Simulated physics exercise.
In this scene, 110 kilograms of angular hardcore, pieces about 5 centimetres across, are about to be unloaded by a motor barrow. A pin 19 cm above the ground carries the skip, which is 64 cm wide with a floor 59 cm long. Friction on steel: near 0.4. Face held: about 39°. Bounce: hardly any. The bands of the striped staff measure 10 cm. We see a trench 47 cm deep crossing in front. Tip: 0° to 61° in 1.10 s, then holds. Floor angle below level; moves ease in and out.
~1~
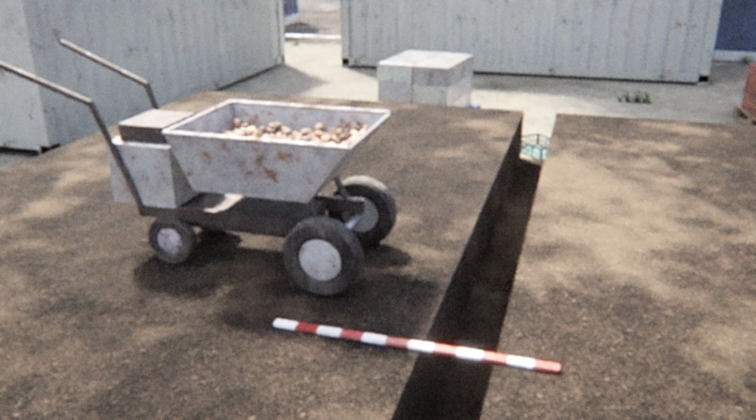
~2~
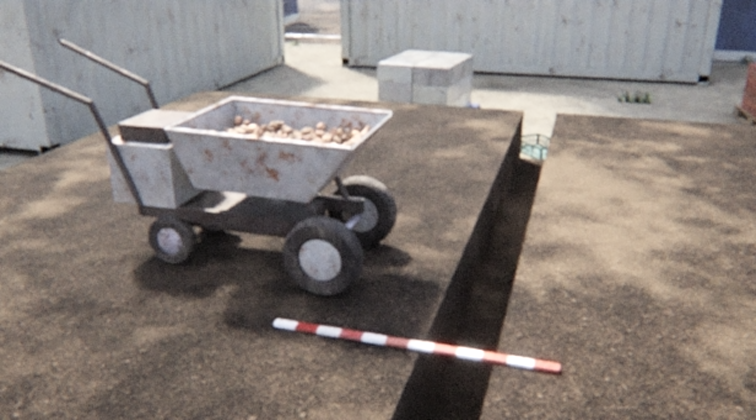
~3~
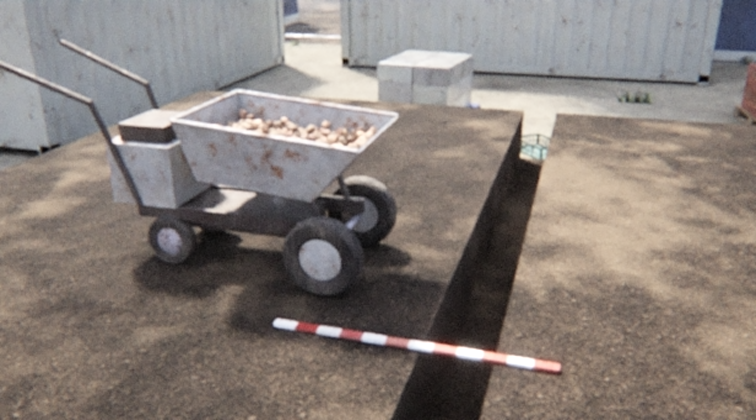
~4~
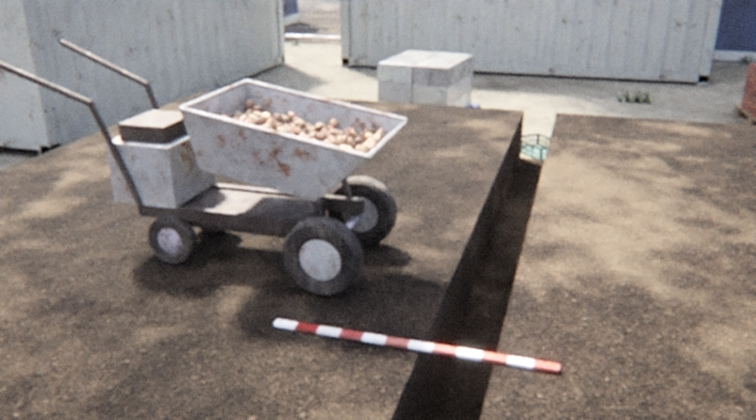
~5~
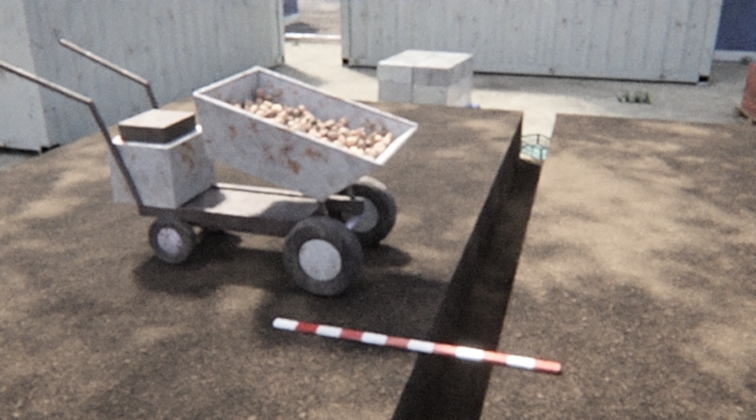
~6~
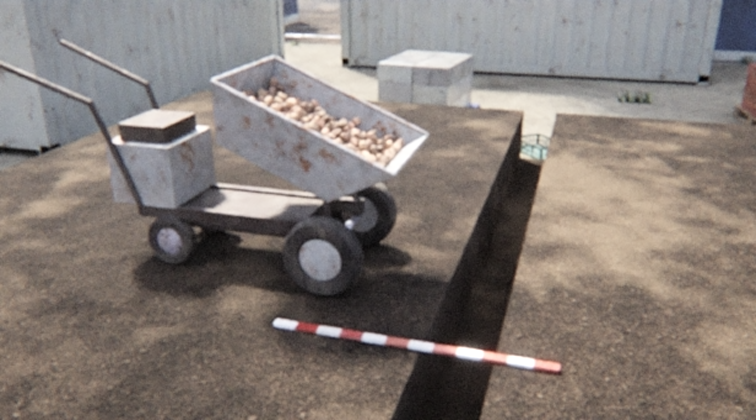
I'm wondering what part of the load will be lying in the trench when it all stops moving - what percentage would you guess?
I would guess about 36 per cent.
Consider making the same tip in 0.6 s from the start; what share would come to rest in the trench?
Then roughly 35 percent.
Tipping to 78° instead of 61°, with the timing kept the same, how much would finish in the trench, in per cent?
Then close to 90 per cent.
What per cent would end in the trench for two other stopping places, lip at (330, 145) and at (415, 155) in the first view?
Roughly 30 in a hundred from the first, 5 in a hundred from the second.
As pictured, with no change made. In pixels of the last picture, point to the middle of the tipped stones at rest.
Their middle lands near (484, 361).
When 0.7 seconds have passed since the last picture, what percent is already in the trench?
Around 0 per cent of it, at that instant.
Then, 0.4 s after the last picture the floor is at 51°, 100 % in the skip; the foremost stones are at (420, 203).
Then, 0.7 s after the last picture the floor is at 61°, 98 % in the skip, 2 % in the trench; the foremost stones are at (468, 252).
Then, 1.1 s after the last picture the floor is at 61°, 81 % in the skip, 18 % in the trench, 1 % past the trench; the foremost stones are at (523, 285).
Then, 3.0 s after the last picture the floor is at 61°, 62 % in the skip, 36 % in the trench, 2 % past the trench; the foremost stones are at (536, 298).
